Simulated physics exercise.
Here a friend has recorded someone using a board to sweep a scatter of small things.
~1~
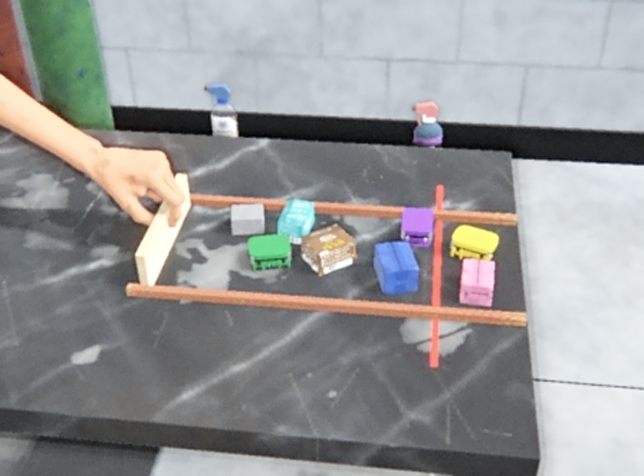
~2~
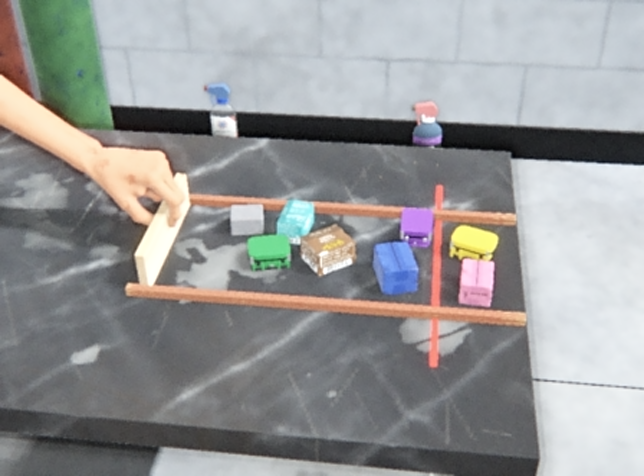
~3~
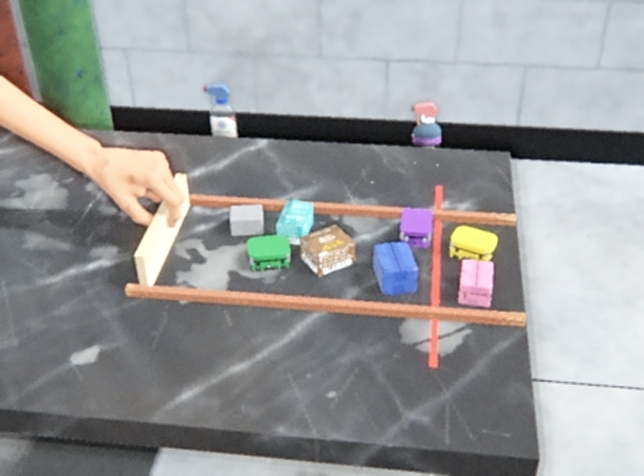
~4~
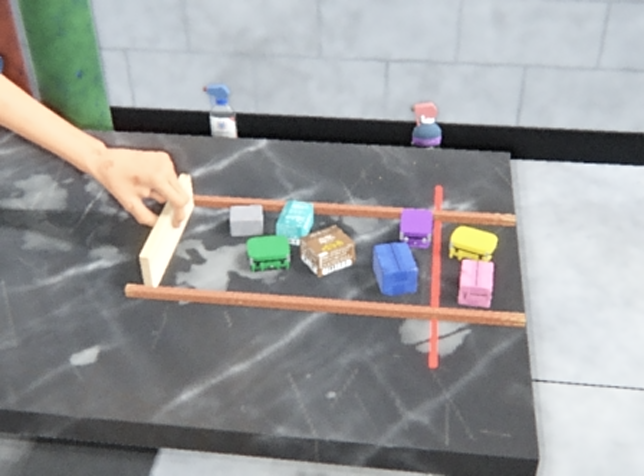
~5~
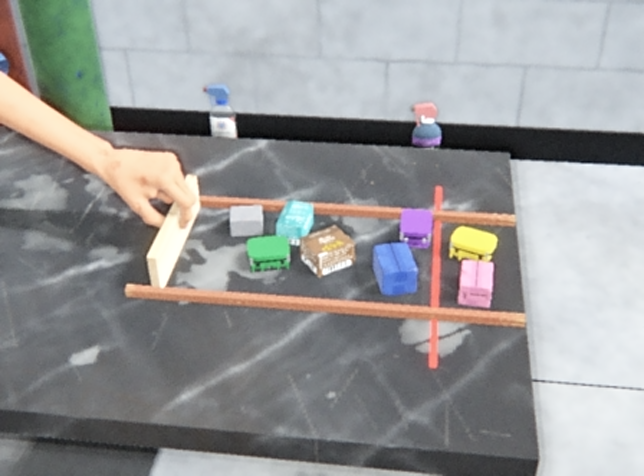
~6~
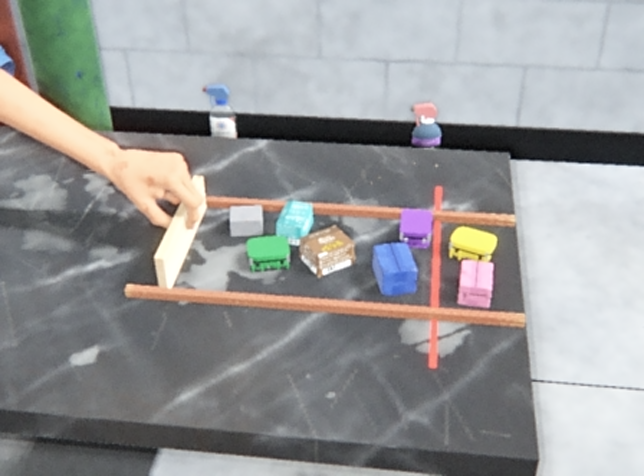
A hand slides an upright board slightly right while the small, colourful boxes stay still.
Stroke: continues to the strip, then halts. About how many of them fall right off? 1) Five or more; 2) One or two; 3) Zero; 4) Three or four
One or two.
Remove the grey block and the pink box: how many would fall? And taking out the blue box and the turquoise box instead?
1 and 1.
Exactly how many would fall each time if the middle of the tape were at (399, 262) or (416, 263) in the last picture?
Respectively 0 and 0.
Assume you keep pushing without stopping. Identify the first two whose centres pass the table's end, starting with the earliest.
In order, first the yellow case, then the purple case.
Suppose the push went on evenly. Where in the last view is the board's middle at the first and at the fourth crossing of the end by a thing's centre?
About (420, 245), then about (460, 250).
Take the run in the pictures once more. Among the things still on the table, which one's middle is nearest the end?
The purple case.
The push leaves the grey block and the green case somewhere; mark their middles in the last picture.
Same order as the question: First (453, 236), second (457, 271).
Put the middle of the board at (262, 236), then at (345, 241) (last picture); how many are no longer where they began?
That makes 4 at the first spot and 6 at the second.
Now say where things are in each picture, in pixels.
Pink box (477, 282); yellow case (474, 246); purple case (417, 228); board (165, 228); tape (438, 264), in the first frame.
Yellow case (474, 247); blue box (395, 268), in the second frame.
Purple case (416, 229); board (164, 229), in the third frame.
Pink box (476, 283); grey block (247, 220), in the fourth frame.
Yellow case (473, 248); brown box (327, 250), in the fifth frame.
Pink box (476, 283); yellow case (473, 248); purple case (416, 229); board (182, 231); tape (436, 265), in the sixth frame.
Early on, none off yet; pink box at rest near (476, 283); yellow case at rest near (473, 248); purple case at rest near (416, 229).
A while later, none off yet; pink box at rest near (476, 283); yellow case at rest near (473, 248); purple case travelled a little near (437, 227).
Finally, the number that fall off is one or two; lost, yellow case.
